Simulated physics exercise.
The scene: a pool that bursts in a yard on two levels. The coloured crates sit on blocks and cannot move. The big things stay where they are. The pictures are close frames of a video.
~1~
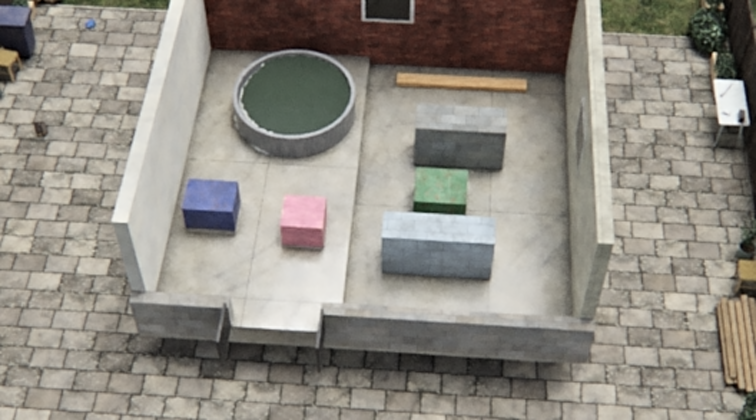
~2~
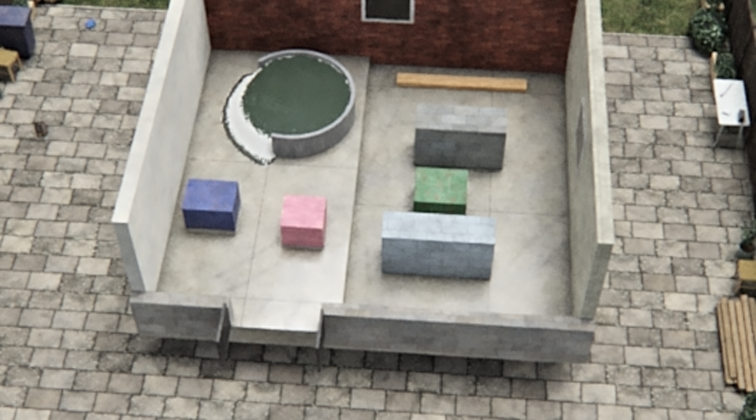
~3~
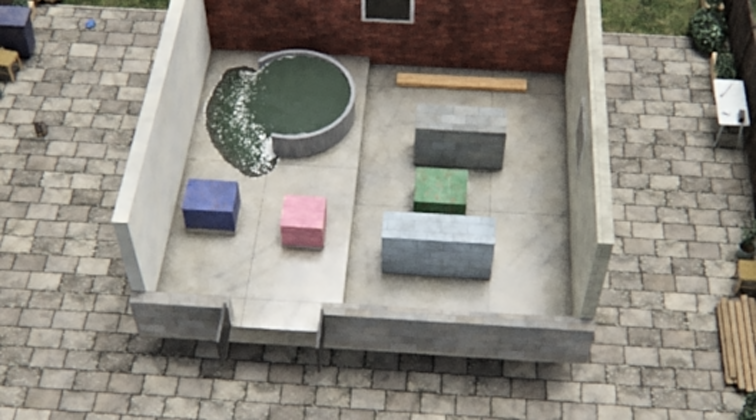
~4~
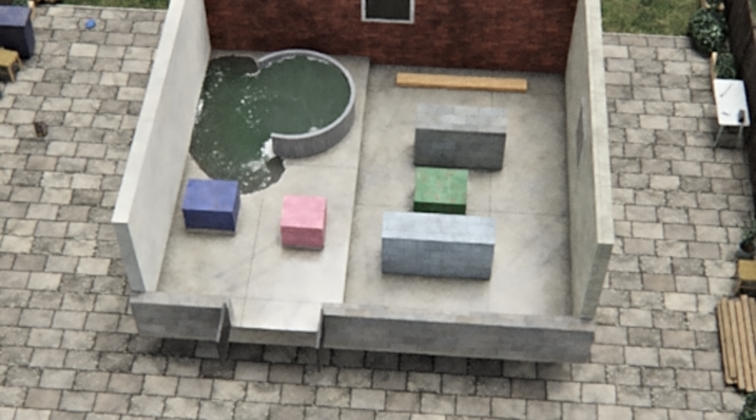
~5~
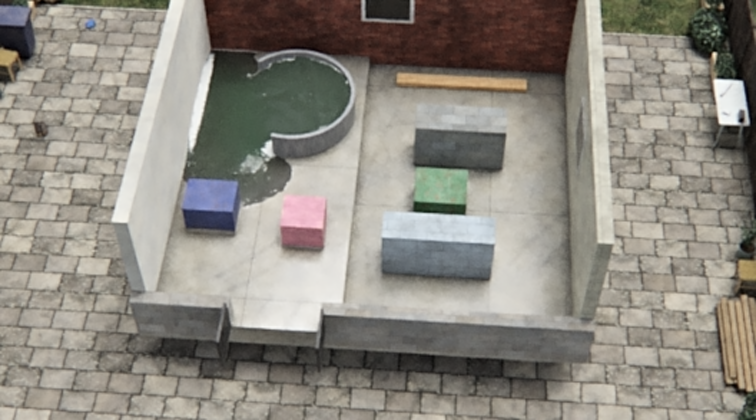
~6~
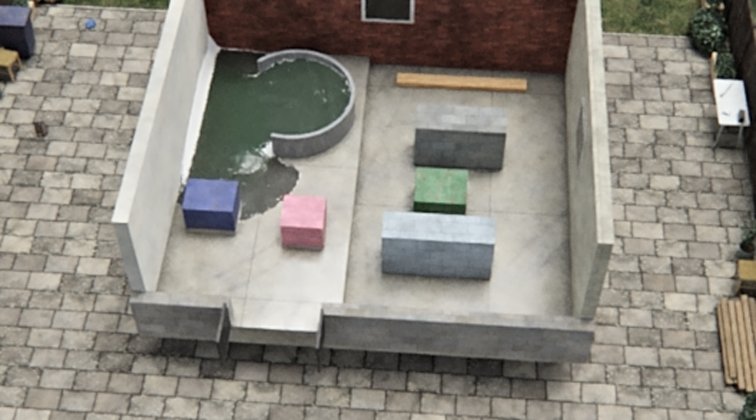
Dark green water burst from the left side of a round tank in a walled yard, spread across the pale floor to the left wall, and crept forward around the blue block.
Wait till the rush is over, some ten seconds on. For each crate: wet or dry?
One by one: The pink crate is wetted; the green crate is wetted; the blue crate is wetted.
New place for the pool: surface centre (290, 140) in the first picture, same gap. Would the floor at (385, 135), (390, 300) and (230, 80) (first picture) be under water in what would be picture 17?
In turn: Not flooded, dry, awash.
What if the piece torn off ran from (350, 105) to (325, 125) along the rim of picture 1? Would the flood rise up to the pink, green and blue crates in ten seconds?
My reading: Pink remains dry; green is topped; blue remains dry.
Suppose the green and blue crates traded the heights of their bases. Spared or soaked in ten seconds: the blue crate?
My reading: Blue gets wet.
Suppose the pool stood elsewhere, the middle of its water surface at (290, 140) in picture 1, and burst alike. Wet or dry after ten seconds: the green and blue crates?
Then: The green crate escapes it, the blue crate gets wet.
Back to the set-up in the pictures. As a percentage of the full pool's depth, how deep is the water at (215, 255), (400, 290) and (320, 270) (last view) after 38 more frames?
In that order: 8, 4 and 4 per cent.
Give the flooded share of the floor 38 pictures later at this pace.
Some 75 per cent.
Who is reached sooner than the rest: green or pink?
It is the pink crate.
A moment on, water covers 15 % of the floor; the pink crate water round its plinth, the green crate not reached, the blue crate water round its plinth.
Next, water covers 20 % of the floor; the pink crate water round its plinth, the green crate not reached, the blue crate water round its plinth.
Then, water covers 45 % of the floor; the pink crate water round its plinth, the green crate water round its plinth, the blue crate water round its plinth.
Later, water covers 75 % of the floor; the pink crate water round its plinth, the green crate water round its plinth, the blue crate water round its plinth.
In the end, water covers 95 % of the floor; the pink crate was topped, the green crate was topped, the blue crate was topped.
